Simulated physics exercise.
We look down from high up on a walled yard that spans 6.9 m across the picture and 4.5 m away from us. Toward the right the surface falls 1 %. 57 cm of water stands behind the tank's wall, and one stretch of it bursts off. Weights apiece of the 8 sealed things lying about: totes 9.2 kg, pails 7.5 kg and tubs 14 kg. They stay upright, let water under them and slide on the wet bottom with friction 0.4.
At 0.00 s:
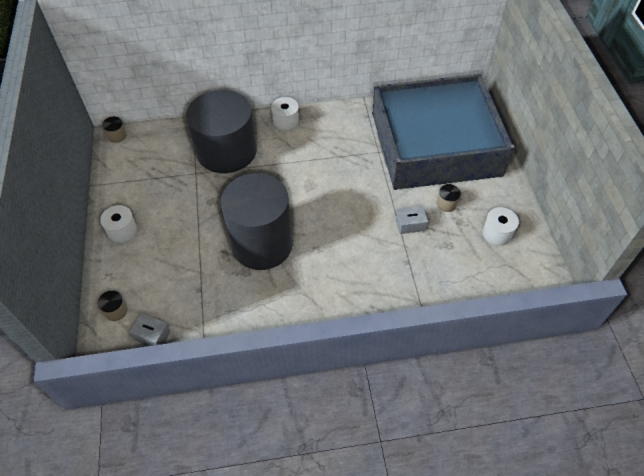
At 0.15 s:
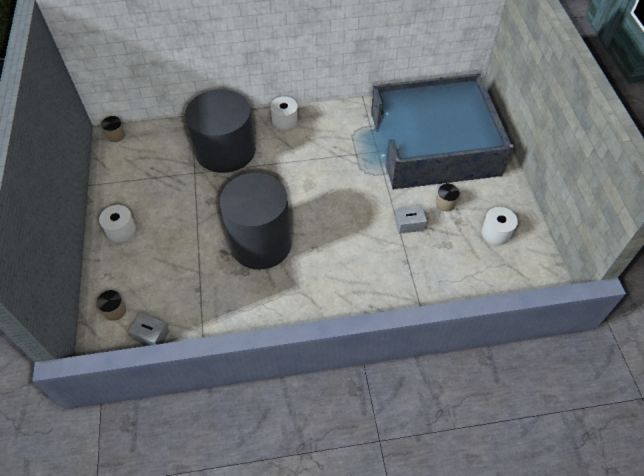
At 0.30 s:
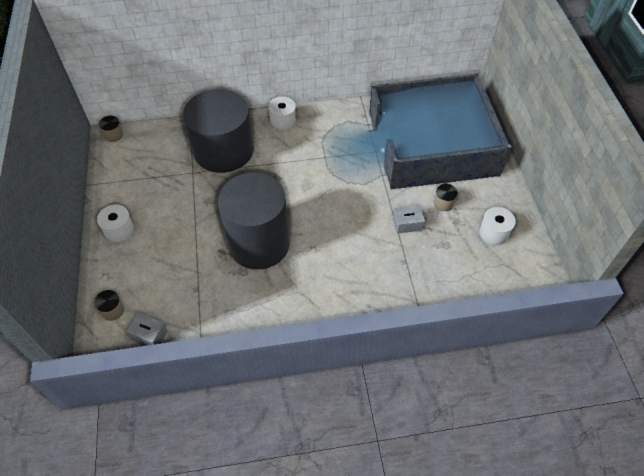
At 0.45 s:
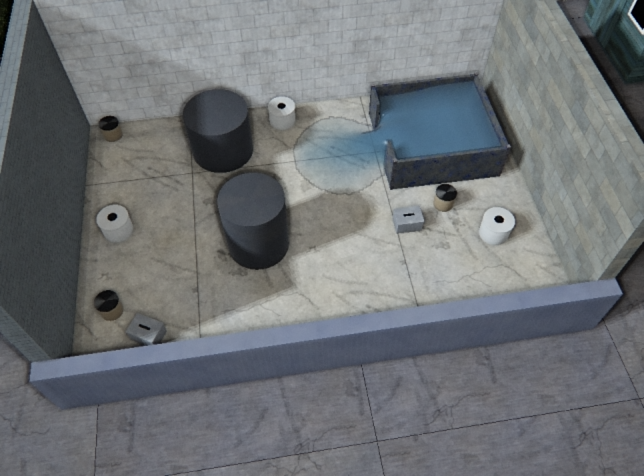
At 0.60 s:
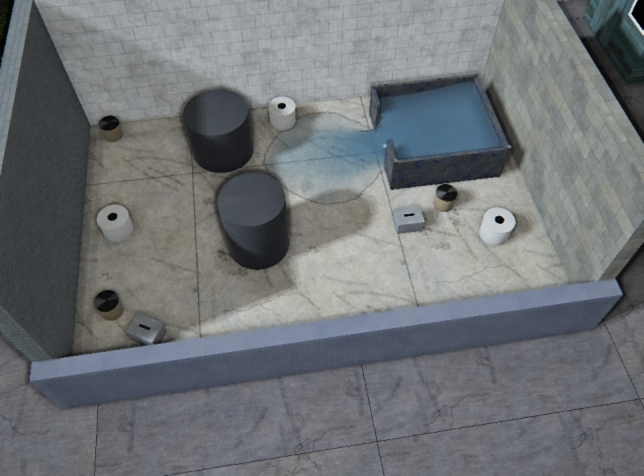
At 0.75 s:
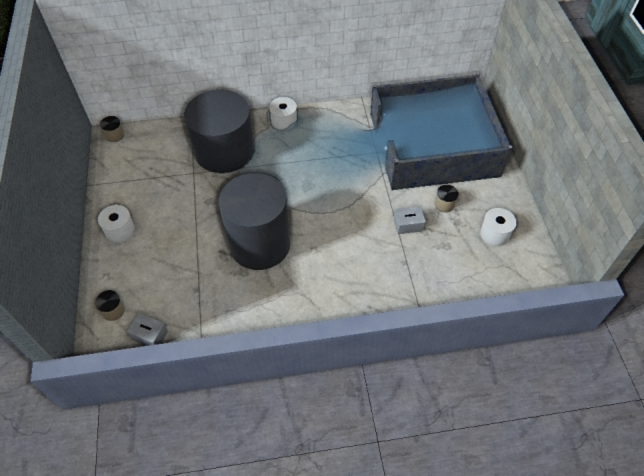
A walled yard held a stone basin full of blue water until part of its left side broke away, and water spread leftward across the pale floor toward two dark, rounded blocks, moving nothing.
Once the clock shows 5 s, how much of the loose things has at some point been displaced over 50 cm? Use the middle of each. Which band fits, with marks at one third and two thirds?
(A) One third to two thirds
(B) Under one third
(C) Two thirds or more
B.
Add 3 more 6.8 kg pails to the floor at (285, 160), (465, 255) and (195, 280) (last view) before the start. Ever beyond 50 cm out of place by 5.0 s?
First exceeds it, second falls shy, third falls shy.
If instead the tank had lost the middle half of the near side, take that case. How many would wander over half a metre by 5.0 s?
Then the count would be 3.
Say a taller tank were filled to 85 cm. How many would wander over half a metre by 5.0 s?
Then 5.
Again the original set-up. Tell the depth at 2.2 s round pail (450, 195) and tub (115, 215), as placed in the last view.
0 and 5 cm.
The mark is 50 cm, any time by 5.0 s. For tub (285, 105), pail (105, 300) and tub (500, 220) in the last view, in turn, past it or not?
Listed in sequence: Higher; lower; lower for the last.
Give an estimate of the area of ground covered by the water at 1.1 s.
8.5 m2.
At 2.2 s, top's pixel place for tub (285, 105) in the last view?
(234, 100), roughly.
After 1.1 s 0 of 8 are over 50 cm from their spots; 0 afloat.
After 2.2 s 1 of 8 are over 50 cm from their spots; 1 afloat.
After 3.5 s 1 of 8 are over 50 cm from their spots; 1 afloat.
After 5.0 s 2 of 8 are over 50 cm from their spots, and 2 have been at some point; 1 afloat.
